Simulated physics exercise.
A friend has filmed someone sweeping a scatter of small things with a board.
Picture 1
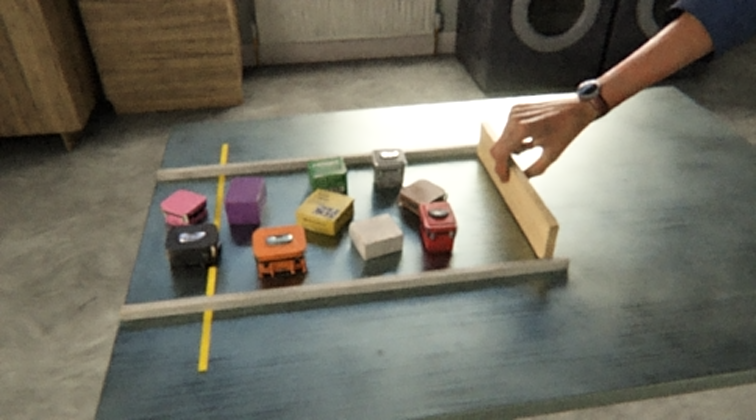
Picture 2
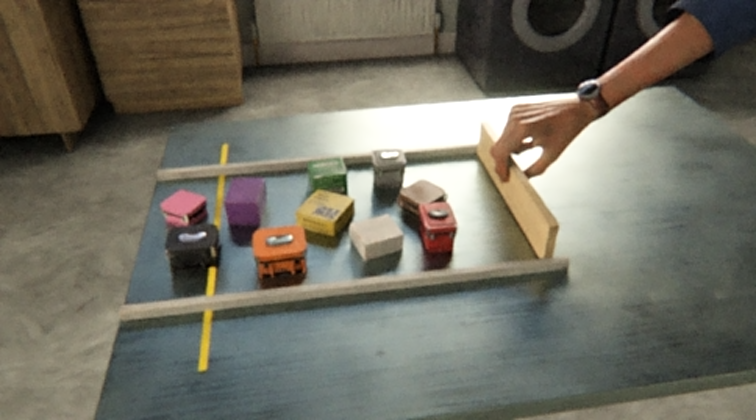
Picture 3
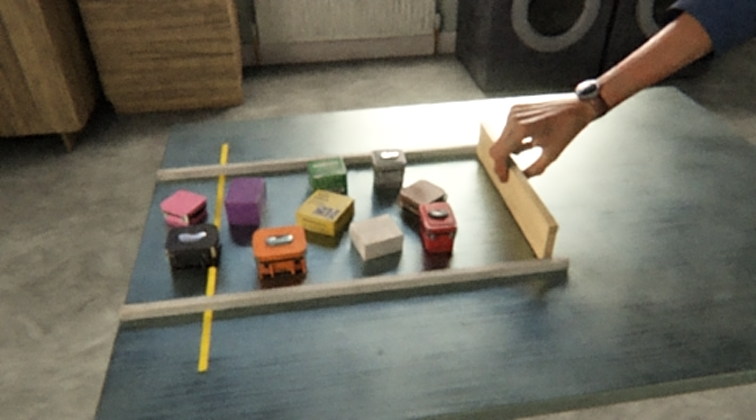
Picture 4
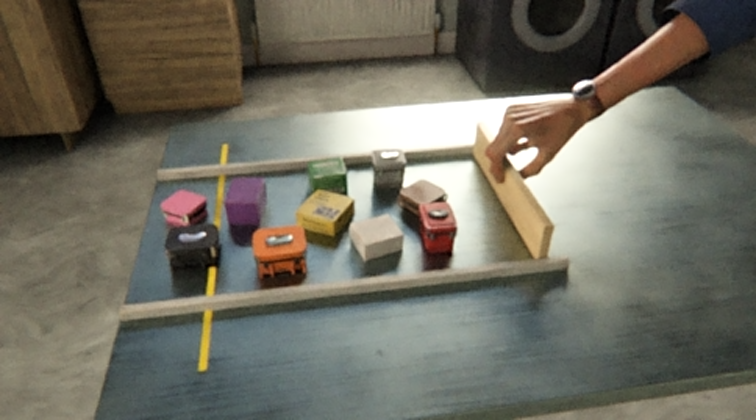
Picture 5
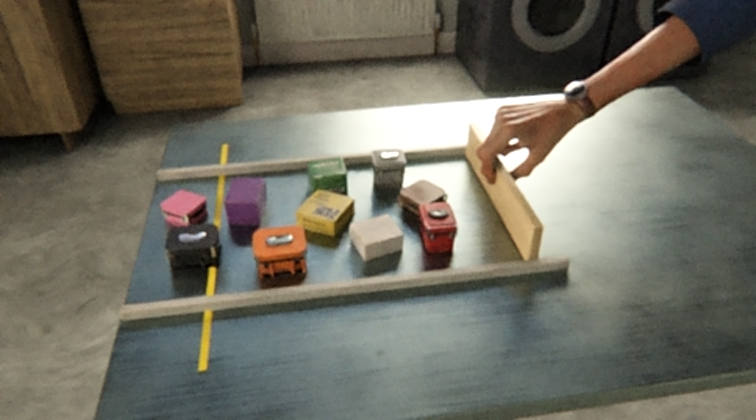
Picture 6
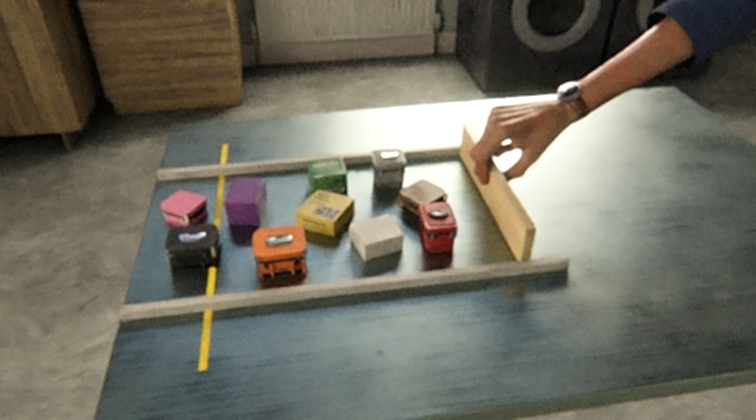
A hand gripping a wooden board stays nearly still at first, at the right end of two pale rails on a dark tabletop. The hand then slides the board a short way left, toward the scattered small cases and blocks, which stay in place around the yellow tape.
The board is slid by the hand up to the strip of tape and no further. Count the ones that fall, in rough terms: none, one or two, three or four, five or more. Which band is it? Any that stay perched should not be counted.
From what happens, the ones that come off the end make three or four in total.
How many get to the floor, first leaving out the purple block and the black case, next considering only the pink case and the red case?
First try: 2 fallen; other try: 2.
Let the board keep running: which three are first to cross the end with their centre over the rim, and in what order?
Black case, pink case, orange case.
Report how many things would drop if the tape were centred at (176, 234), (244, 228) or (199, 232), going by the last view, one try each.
In that order 7, 2 and 4.
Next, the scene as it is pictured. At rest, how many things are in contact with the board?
3 in contact.
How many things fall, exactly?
The number that fall is 3.
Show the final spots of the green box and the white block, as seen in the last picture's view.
Roughly (170, 179); the other one roughly (156, 261).
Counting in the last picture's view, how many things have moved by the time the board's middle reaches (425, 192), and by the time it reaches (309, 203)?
The number moved is 2 and then 10.
Soon after, none off yet; pink case at rest near (186, 210); black case at rest near (194, 247); purple block at rest near (247, 201).
At rest, the number that fall off is three or four; fallen, orange case, black case and pink case.
